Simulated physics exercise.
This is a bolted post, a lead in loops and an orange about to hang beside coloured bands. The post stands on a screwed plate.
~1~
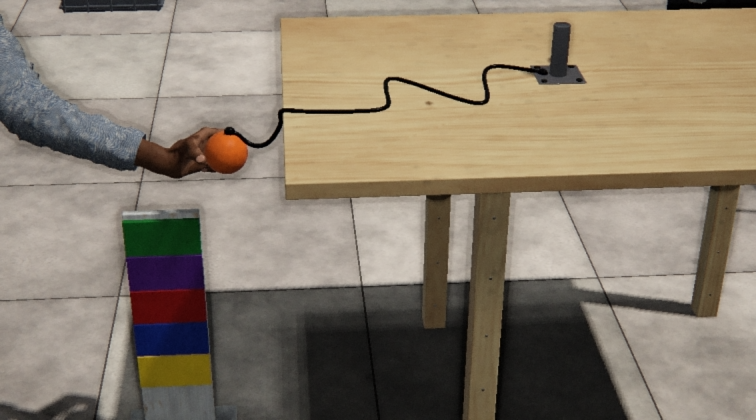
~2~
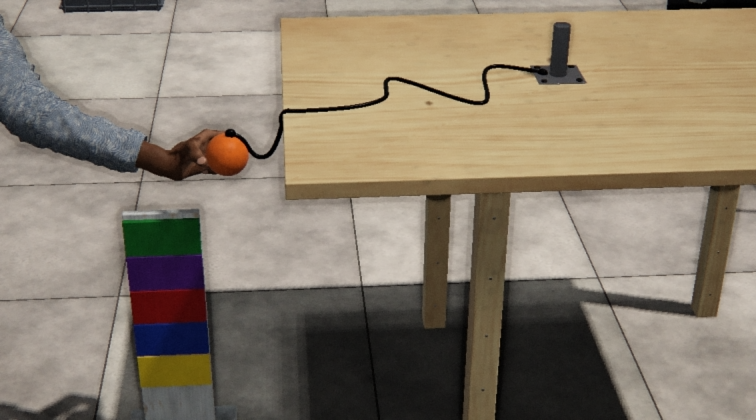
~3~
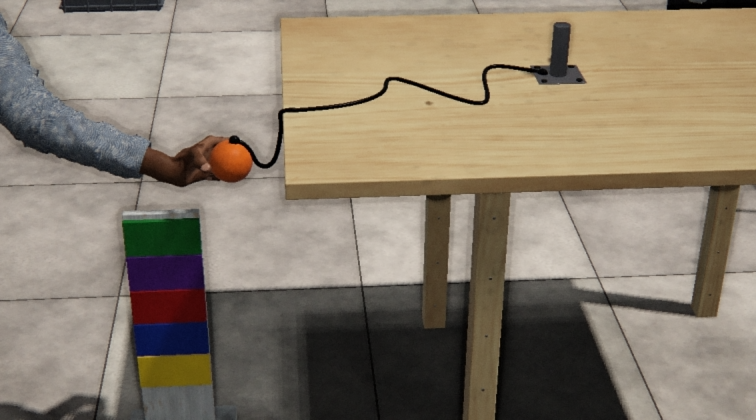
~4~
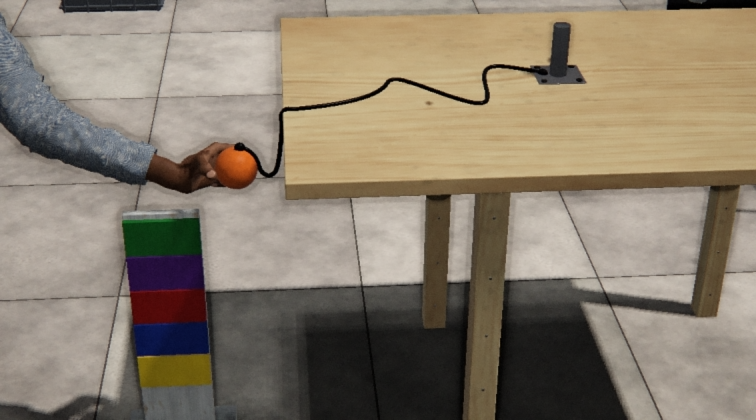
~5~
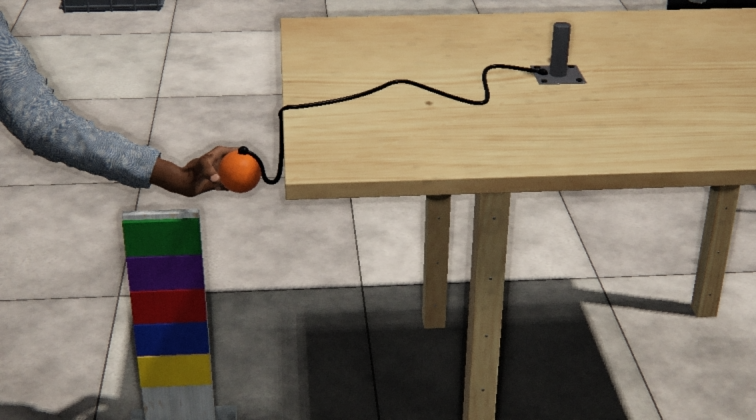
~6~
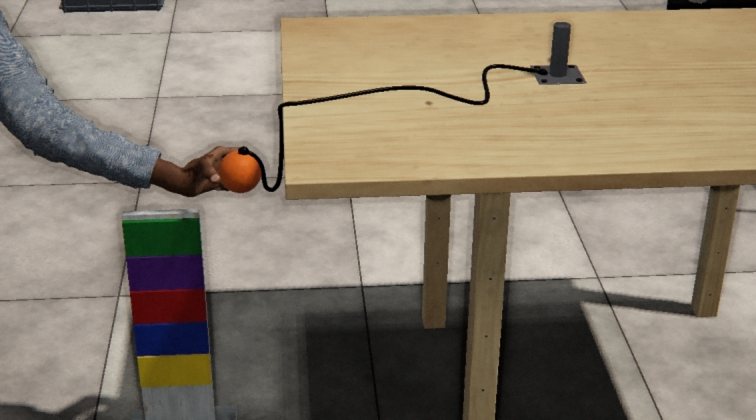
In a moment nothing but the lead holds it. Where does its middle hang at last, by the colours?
Its centre hangs level with the blue band.
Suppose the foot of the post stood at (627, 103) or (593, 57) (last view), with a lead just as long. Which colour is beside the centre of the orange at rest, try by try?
Try by try: Red; red.
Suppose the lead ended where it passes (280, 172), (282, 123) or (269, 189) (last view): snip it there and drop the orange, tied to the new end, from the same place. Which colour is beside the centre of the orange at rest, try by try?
Taking them in turn: Purple; green; red.
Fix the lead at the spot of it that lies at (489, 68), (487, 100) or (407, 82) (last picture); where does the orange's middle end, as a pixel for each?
In that order: (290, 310), (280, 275) and (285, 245).
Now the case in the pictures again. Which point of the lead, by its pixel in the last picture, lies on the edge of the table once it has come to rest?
At (374, 91), roughly.
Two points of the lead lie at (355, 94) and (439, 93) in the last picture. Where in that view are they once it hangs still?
At (282, 119), then (352, 92).
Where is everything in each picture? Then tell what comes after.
In the first frame, orange (226, 153); green (162, 239); purple (165, 274); red (169, 308); blue (172, 340); yellow (175, 372).
In the second frame, orange (227, 155); lead through (503, 67) (487, 99) (418, 85) (376, 102) (287, 113).
In the third frame, orange (231, 161).
In the fourth frame, orange (236, 168); lead through (503, 67) (487, 99) (418, 85) (354, 100) (282, 129).
In the fifth frame, orange (240, 172).
In the sixth frame, orange (240, 172); lead through (503, 67) (487, 99) (414, 88) (323, 100) (281, 154).
Soon after, orange near (311, 293); level with red.
After that, orange near (288, 324); level with blue.
In the end, orange near (293, 326); level with blue. Its middle rests at the blue band.
